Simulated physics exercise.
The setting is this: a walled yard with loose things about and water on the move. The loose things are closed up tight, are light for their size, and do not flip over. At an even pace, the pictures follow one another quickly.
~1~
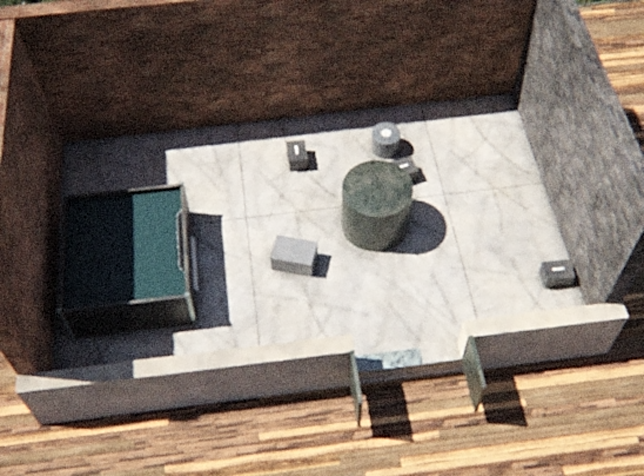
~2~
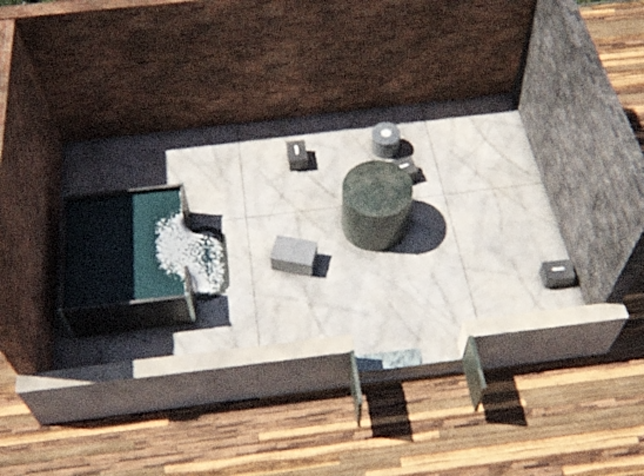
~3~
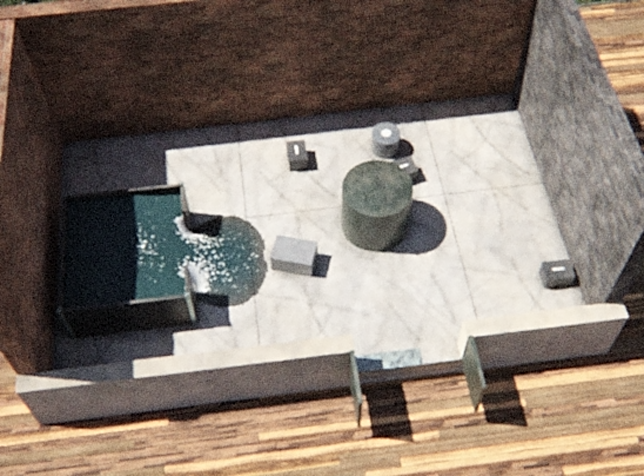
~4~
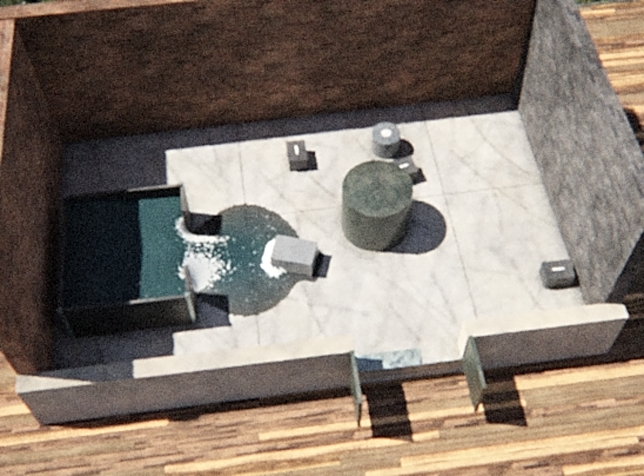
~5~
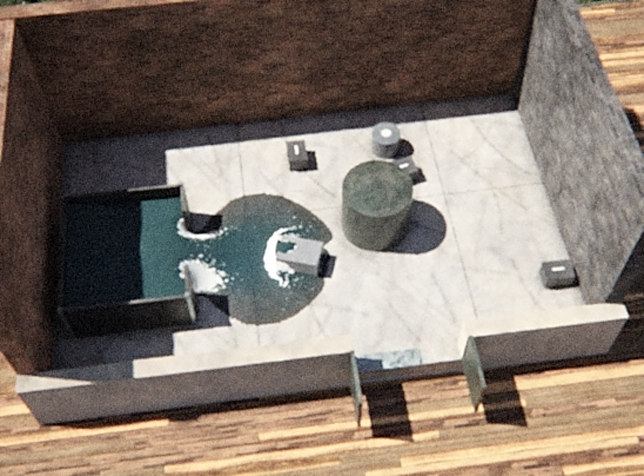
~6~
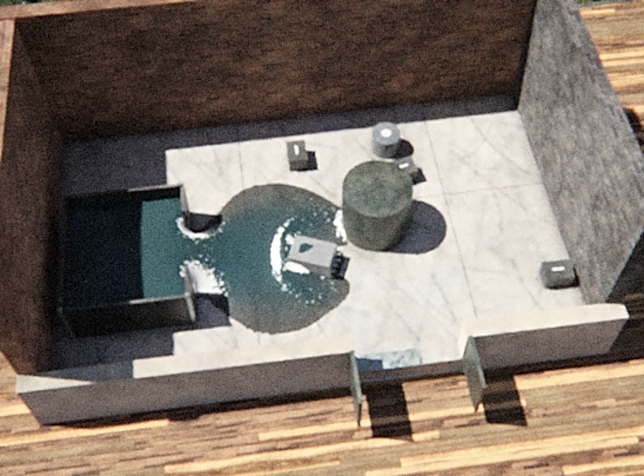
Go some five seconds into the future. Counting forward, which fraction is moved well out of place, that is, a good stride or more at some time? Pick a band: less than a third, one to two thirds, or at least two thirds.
The fraction is at least two thirds of them.
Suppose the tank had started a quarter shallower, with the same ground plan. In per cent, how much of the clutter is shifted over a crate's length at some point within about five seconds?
Share moved that far: Approx. 80 %.
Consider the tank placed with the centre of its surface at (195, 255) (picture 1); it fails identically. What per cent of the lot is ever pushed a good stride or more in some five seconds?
I'd put it close to 80 percent.
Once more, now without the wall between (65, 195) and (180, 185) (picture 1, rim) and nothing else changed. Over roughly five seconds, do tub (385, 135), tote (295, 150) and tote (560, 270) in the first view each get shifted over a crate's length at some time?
First over the mark, then over the mark, then over the mark.
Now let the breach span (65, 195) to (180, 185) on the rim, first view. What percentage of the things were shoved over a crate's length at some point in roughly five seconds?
Close to 80 %.
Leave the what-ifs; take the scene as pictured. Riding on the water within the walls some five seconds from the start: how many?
Tally at that point: 2.
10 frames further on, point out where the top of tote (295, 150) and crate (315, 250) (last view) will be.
(332, 111) and (441, 266), roughly.
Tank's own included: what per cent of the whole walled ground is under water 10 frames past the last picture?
Estimate: Close to 60 in a hundred.
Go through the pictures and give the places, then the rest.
The first picture shows a crate at (294, 250) rests on the ground; a tote at (297, 150), on the bottom; 0 of 5 have shifted.
The second picture shows a crate at (294, 250), on the bottom; a tote at (297, 150) rests on the ground; 0 of 5 have shifted.
The third picture shows a crate at (294, 250) rests on the ground; a tote at (297, 150), on the bottom; 0 of 5 have shifted.
The fourth picture shows a crate at (294, 250), on the bottom; a tote at (297, 150), on the bottom; 0 of 5 have shifted.
The fifth picture shows a crate at (299, 250), on the bottom, close to its start; a tote at (297, 150), on the bottom; 1 of 5 have shifted.
The sixth picture shows a crate at (313, 251), on the bottom, close to its start; a tote at (297, 150), on the bottom; 1 of 5 have shifted.
A moment on, 1 of 5 are well off their spots; 0 afloat.
Next, 3 of 5 are well off their spots; 1 afloat.
Later, 4 of 5 are well off their spots; 2 afloat.
In the end, 4 of 5 are well off their spots, and 4 have been at some point; 2 afloat.
